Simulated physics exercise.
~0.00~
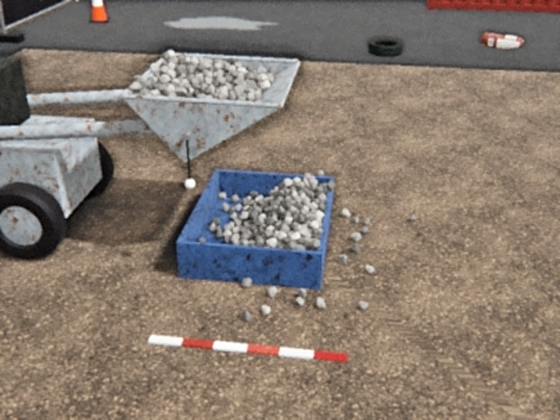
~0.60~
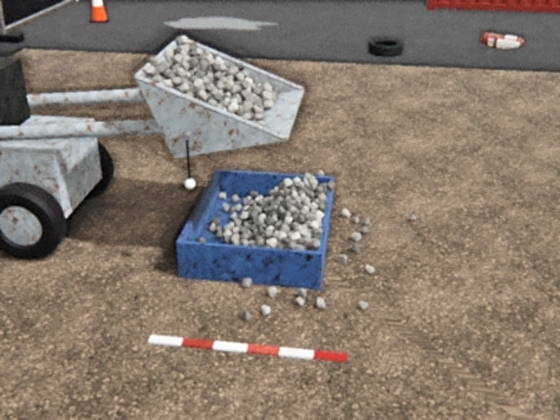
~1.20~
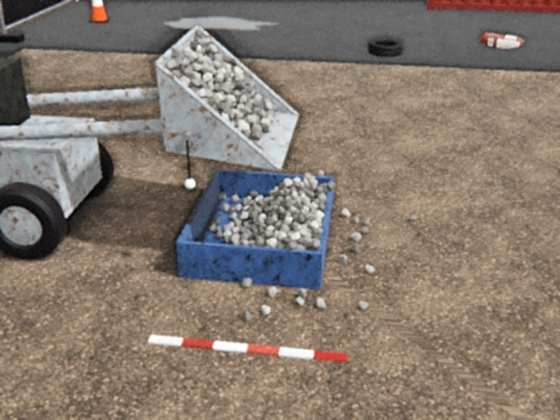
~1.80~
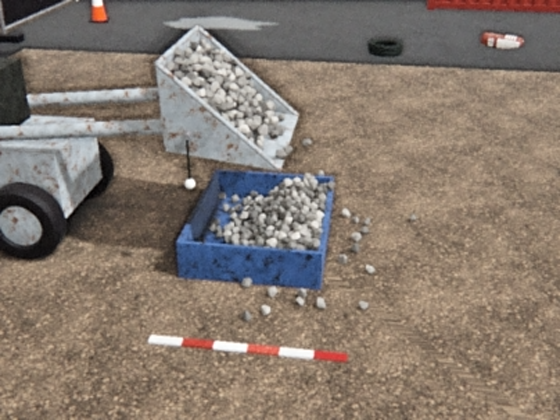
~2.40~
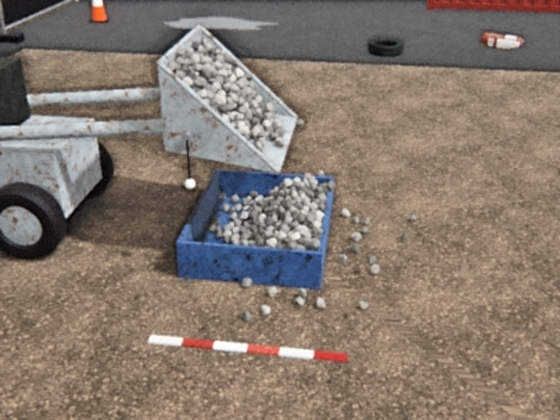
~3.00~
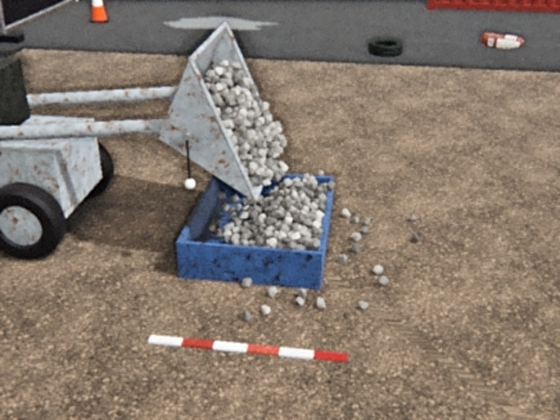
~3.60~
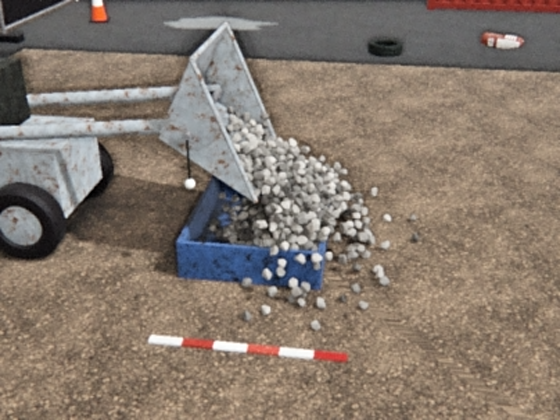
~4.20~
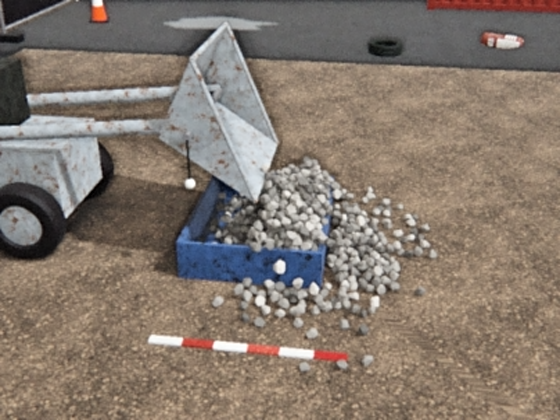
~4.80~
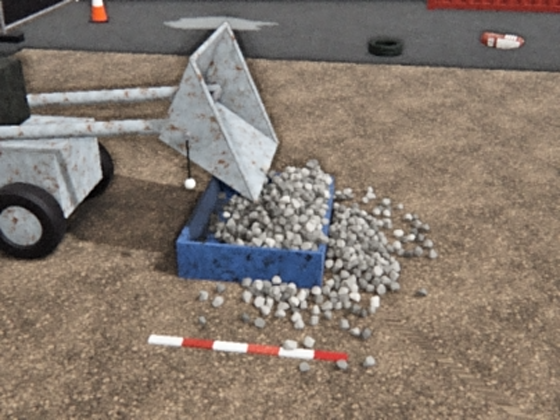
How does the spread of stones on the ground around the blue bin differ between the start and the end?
At the start only a few stones lie scattered close to the right and front of the bin. By the end many more cover the ground there, reaching farther right and as far forward as the red and white staff.
